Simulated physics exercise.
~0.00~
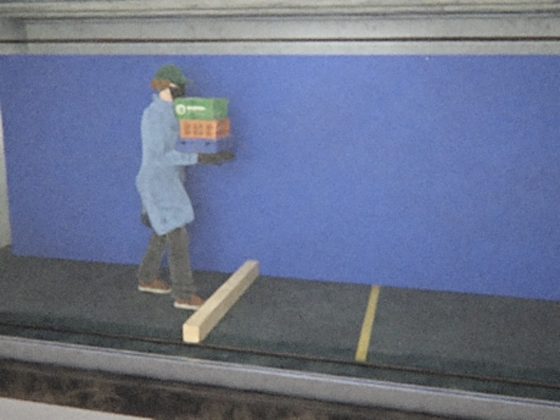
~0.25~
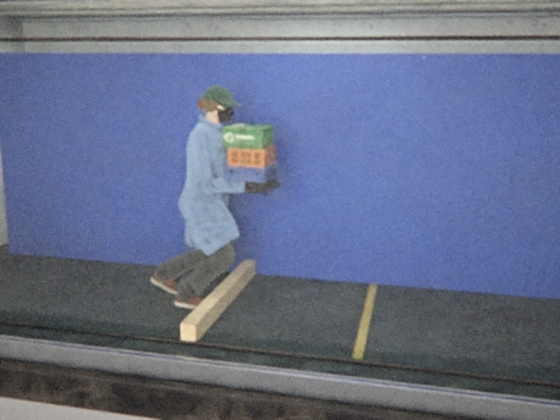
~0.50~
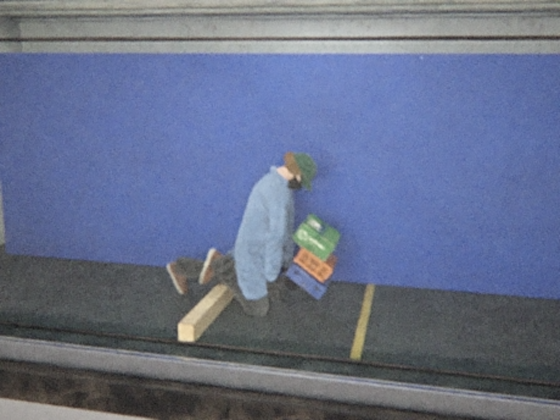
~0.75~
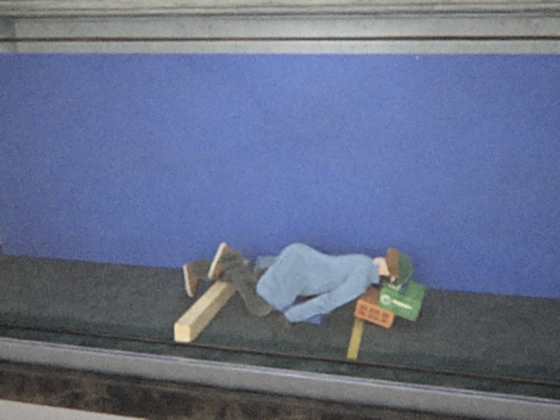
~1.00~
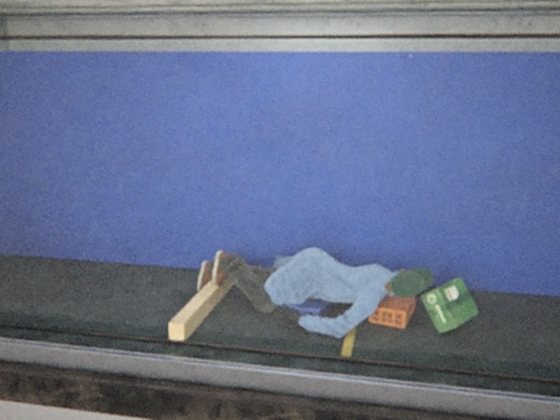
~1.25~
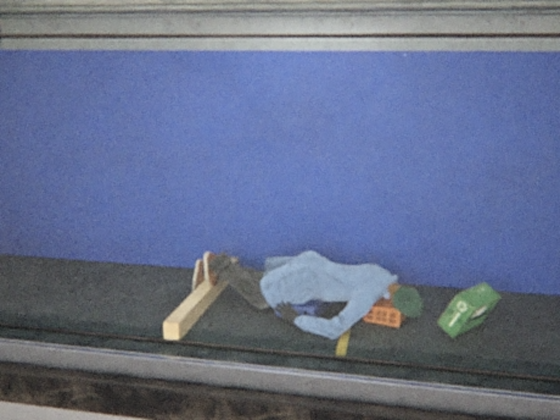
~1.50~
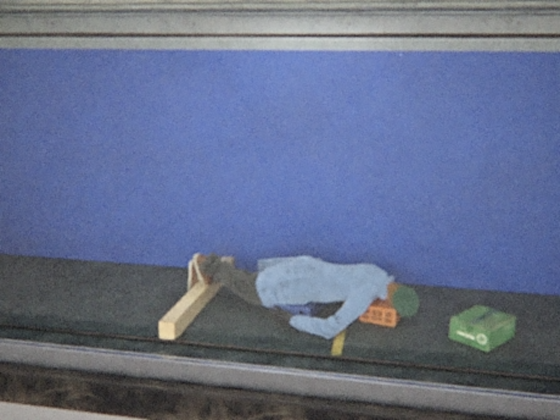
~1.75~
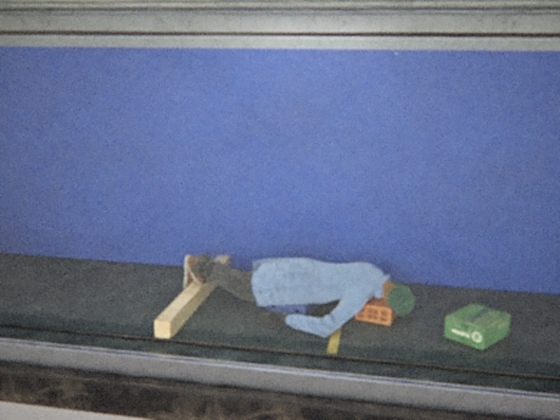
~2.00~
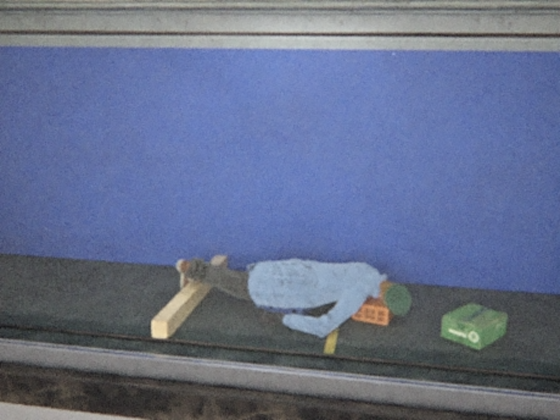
On a dark floor, a porter carrying stacked boxes pitches over a wooden rail, ending face down, head beyond the yellow line.
